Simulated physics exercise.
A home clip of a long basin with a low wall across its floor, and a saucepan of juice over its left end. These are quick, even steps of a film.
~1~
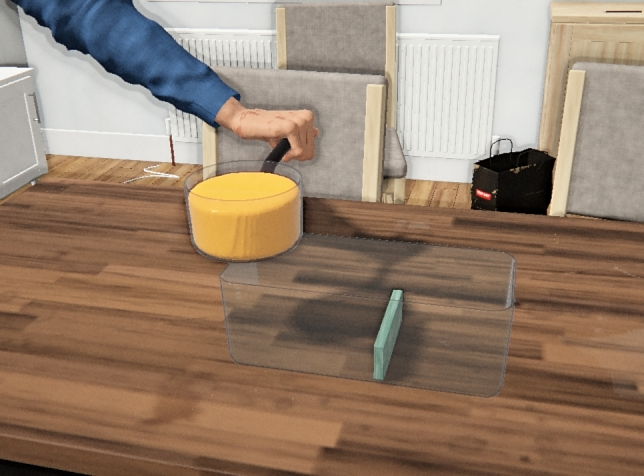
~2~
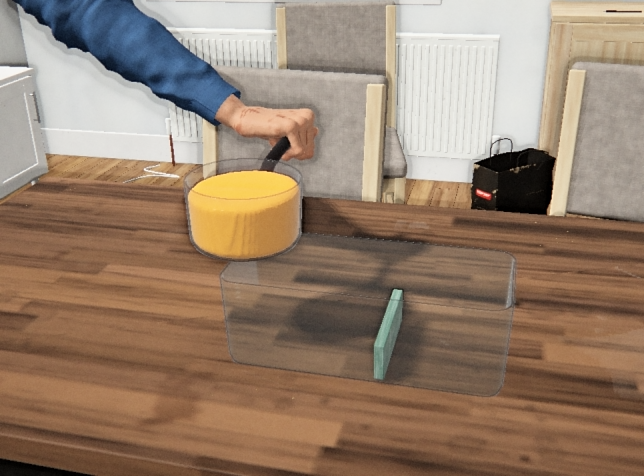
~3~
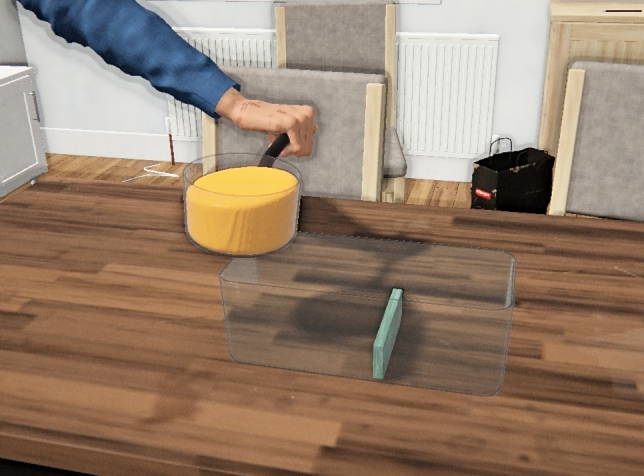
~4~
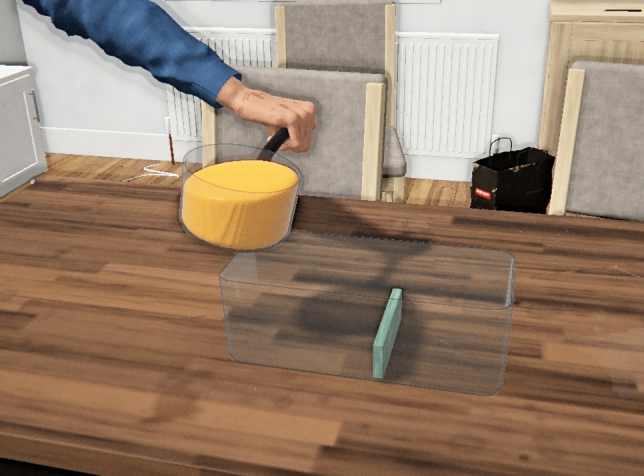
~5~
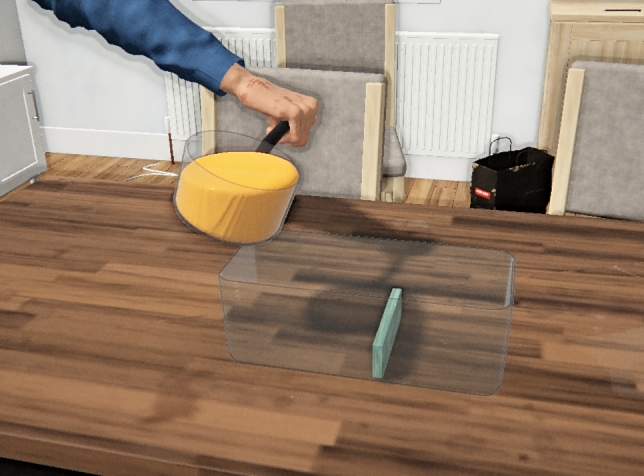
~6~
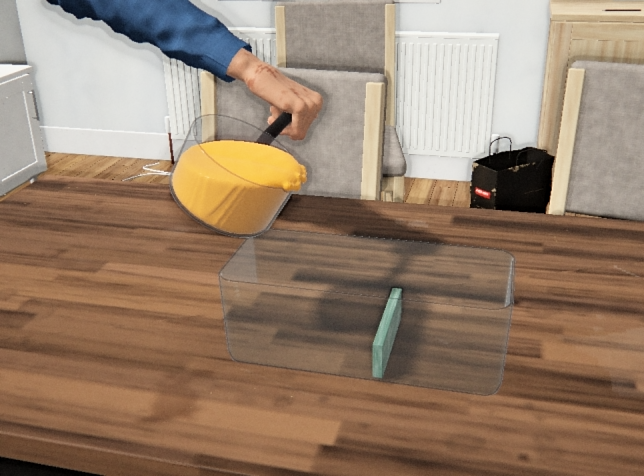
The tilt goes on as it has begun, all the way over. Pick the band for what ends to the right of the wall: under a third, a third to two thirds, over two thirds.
The share right of the wall is between a third and two thirds.
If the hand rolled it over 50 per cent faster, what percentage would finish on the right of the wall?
About 50 per cent.
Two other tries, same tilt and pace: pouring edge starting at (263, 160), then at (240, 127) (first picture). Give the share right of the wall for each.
First some 15, then 10 per cent.
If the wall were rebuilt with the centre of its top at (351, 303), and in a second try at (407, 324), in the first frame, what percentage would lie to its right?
In turn 90 and 30 in a hundred.
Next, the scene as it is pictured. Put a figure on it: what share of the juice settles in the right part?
Close to 50 per cent.
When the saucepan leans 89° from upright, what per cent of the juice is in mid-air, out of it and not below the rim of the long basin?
Close to 40 per cent.
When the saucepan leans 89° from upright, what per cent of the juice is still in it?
It comes to 45 per cent or so.
A moment on, the saucepan is tipped on its side and 45 per cent is still to pour, 13 is left of the wall and 0 right of it.
Next, the saucepan is tipped right over and 7 per cent is still to pour, 23 is left of the wall and 57 right of it.
Then the saucepan is tipped right over and 1 per cent is still to pour, 40 is left of the wall and 53 right of it.
Later the saucepan is tipped right over and 0 per cent is still to pour, 45 is left of the wall and 53 right of it.
In the end 46 per cent lies left of the wall, 52 right of it and 2 outside.
